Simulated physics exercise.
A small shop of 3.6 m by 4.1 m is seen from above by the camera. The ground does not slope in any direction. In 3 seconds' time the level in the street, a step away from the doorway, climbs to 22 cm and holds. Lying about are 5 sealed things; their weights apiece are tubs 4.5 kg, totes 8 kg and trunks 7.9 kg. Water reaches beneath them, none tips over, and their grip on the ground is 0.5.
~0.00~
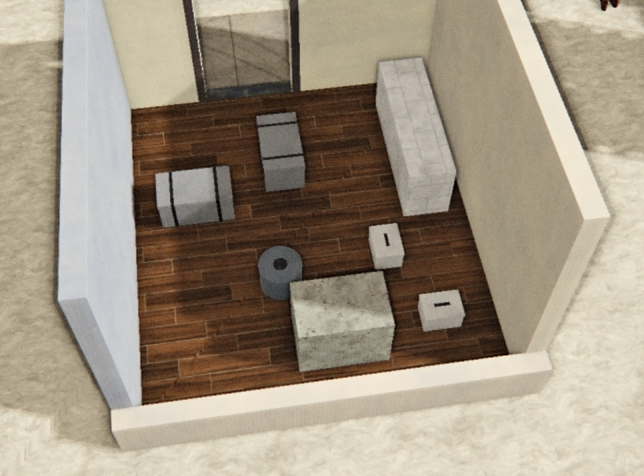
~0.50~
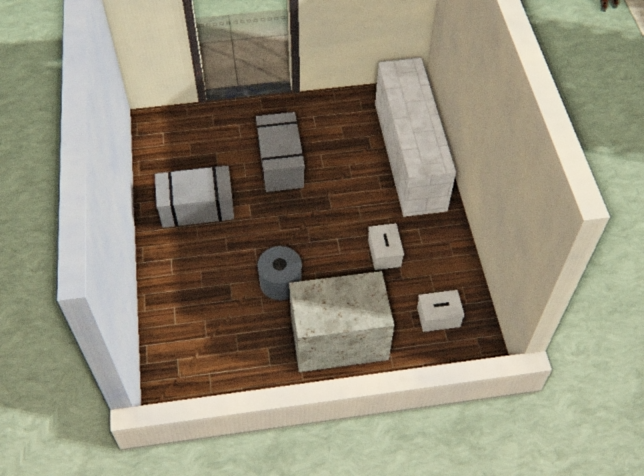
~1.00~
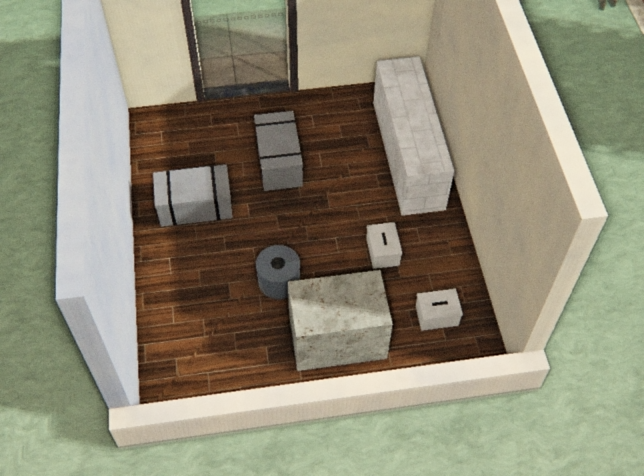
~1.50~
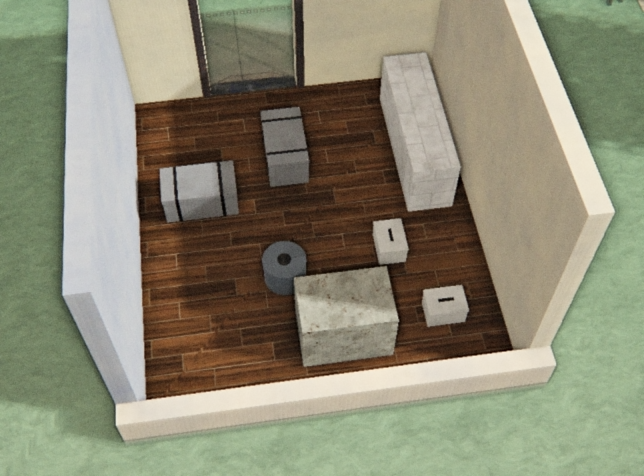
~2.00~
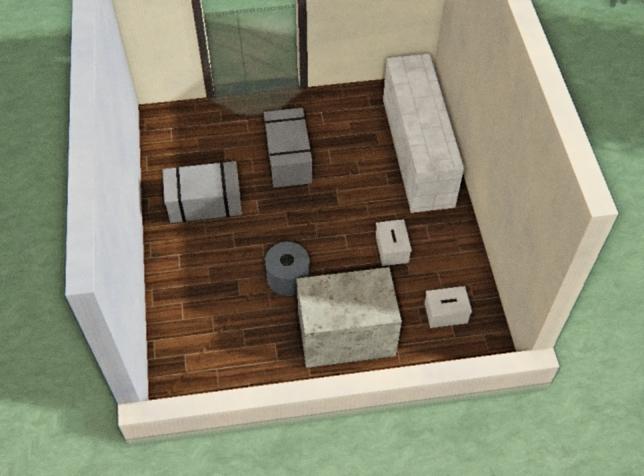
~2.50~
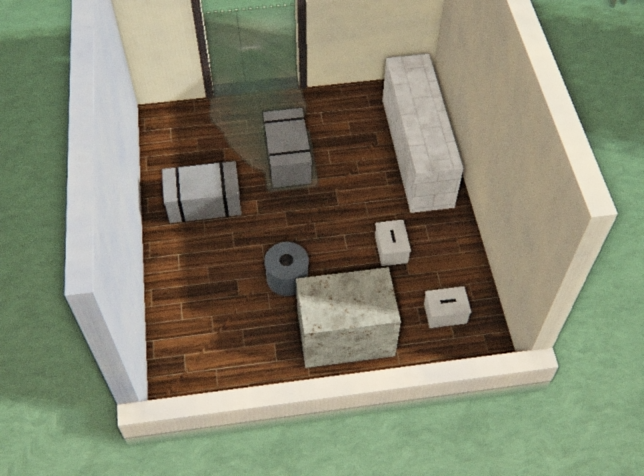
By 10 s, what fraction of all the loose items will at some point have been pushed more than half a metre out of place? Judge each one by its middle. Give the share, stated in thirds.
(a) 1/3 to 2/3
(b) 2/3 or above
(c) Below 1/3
2/3 or above.
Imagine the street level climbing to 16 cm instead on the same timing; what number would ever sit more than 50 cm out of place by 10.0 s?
In that case 3 of them.
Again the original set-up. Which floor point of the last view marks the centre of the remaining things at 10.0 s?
About (373, 322).
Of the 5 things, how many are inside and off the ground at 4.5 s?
Total: 2.
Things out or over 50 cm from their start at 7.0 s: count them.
I make it 4 by then.
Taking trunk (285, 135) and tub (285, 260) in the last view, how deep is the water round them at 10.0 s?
Roughly 12 and 10 cm.
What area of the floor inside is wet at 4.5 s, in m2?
Somewhere about 9.0 m2, give or take.
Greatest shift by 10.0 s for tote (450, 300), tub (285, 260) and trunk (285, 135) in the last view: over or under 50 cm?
First not as far, then farther, then farther.
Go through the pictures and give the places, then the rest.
In the first picture, a trunk at (280, 140) rests on the ground; a tub at (280, 264) rests on the ground; water covers 0.0 m2; 0 of 5 have shifted.
In the second picture, a trunk at (280, 141), on the bottom; a tub at (280, 265), on the bottom; water covers 0.0 m2; 0 of 5 have shifted.
In the third picture, a trunk at (278, 139) rests on the ground; a tub at (278, 263), on the bottom; water covers 0.0 m2; 0 of 5 have shifted.
In the fourth picture, a trunk at (284, 135), on the bottom; a tub at (284, 259) rests on the ground; 0.0 m2 under water; 0 of 5 have shifted.
In the fifth picture, a trunk at (288, 136), on the bottom; a tub at (287, 260), on the bottom; 0.2 m2 under water; 0 of 5 have shifted.
In the sixth picture, a trunk at (287, 136), on the bottom; a tub at (286, 260) rests on the ground; water covers 0.8 m2; 0 of 5 have shifted.
After 3.5 s 0 of 5 are over 50 cm from their spots; 0 afloat.
After 4.5 s 2 of 5 are over 50 cm from their spots; 2 afloat.
After 7.0 s 4 of 5 are over 50 cm from their spots; 4 afloat.
After 10.0 s 4 of 5 are over 50 cm from their spots, and 4 have been at some point; 5 afloat.
